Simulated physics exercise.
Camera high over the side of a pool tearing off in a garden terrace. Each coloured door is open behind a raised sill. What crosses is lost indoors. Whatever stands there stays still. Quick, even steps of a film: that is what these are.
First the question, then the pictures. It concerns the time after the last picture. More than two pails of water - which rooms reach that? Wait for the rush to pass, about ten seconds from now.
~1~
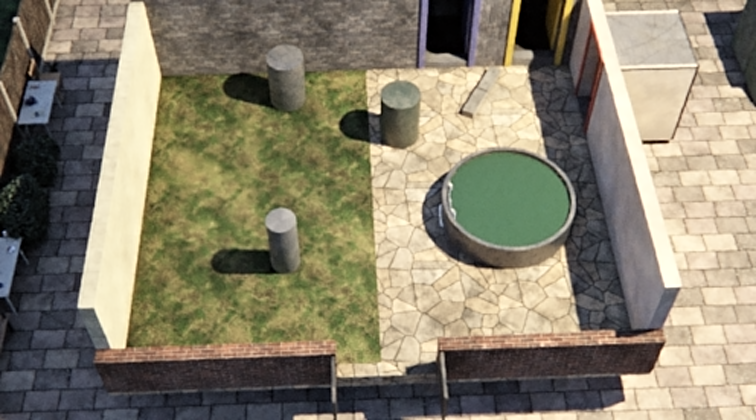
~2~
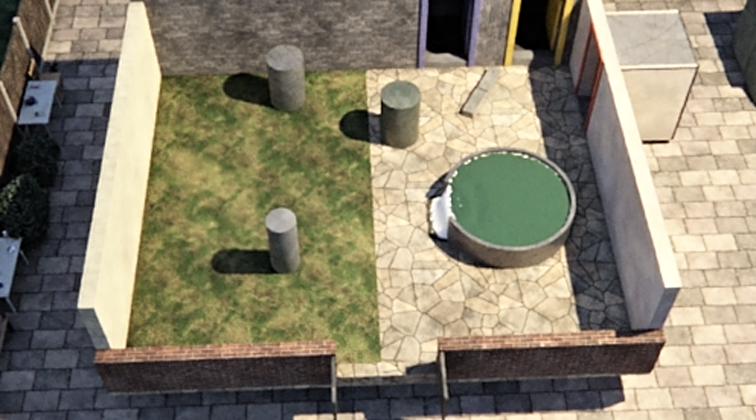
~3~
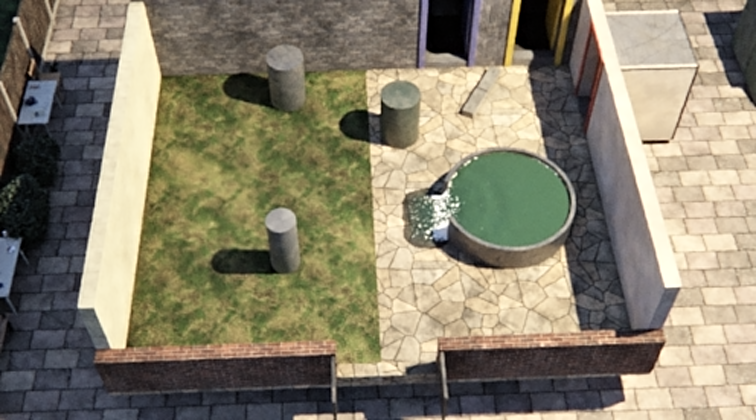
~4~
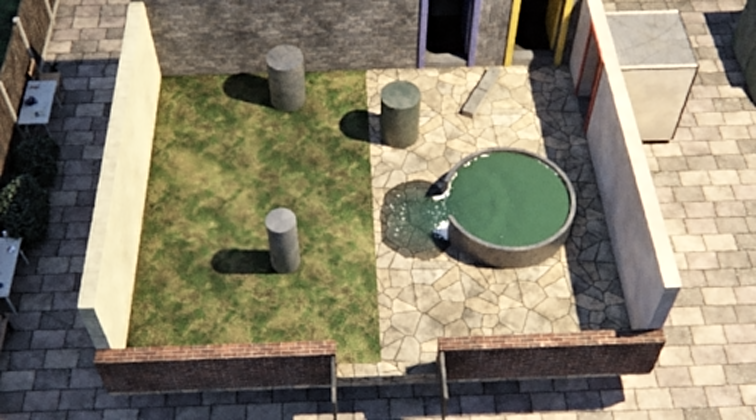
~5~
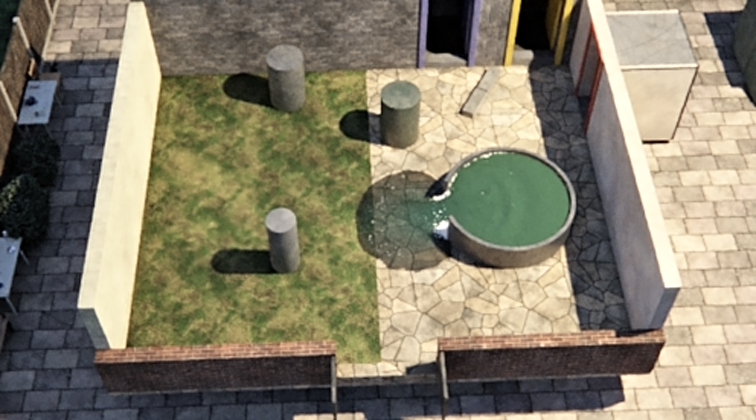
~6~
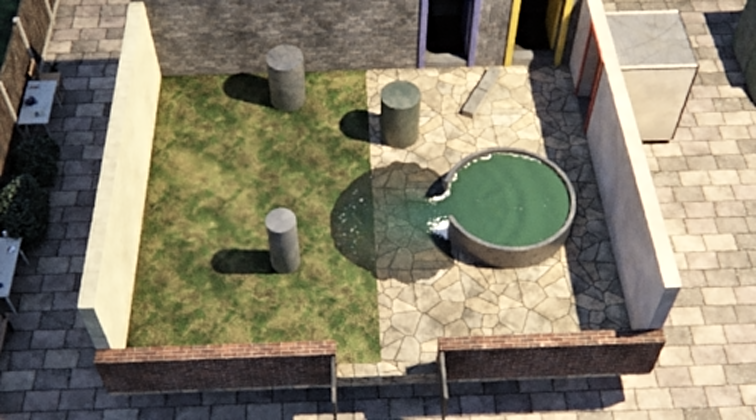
My prediction: The yellow door will be within bounds; the blue door will be within bounds; the red door will be within bounds.
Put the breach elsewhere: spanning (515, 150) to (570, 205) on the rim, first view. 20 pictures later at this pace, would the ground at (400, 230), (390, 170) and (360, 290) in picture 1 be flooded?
Going through them one by one, I'd say high and dry, then high and dry, then high and dry.
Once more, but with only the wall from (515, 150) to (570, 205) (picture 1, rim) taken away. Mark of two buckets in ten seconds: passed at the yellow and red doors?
In short: Yellow exceeds the limit, red exceeds the limit.
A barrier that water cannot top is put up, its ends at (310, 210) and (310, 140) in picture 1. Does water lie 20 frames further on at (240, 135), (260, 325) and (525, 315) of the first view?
Reading the points as listed, I get left untouched, then deluged, then left untouched.
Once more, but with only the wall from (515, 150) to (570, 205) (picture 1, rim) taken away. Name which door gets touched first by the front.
The one in red, I'd guess.
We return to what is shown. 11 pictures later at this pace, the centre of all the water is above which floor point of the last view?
Centre point: Around (452, 218).
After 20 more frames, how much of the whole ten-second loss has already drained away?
Estimated share: Close to 0 %.
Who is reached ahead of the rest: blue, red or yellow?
My pick is the blue-painted one.
A moment on, water covers 15 % of the floor; the yellow door not reached, the blue door not reached, the red door not reached.
Next, water covers 20 % of the floor; the yellow door not reached, the blue door not reached, the red door not reached.
Then, water covers 35 % of the floor; the yellow door not reached, the blue door not reached, the red door not reached.
Later, water covers 55 % of the floor; the yellow door not reached, the blue door not reached, the red door not reached.
In the end, water covers 65 % of the floor; the yellow door not reached, the blue door wet at the sill, nothing in, the red door not reached.
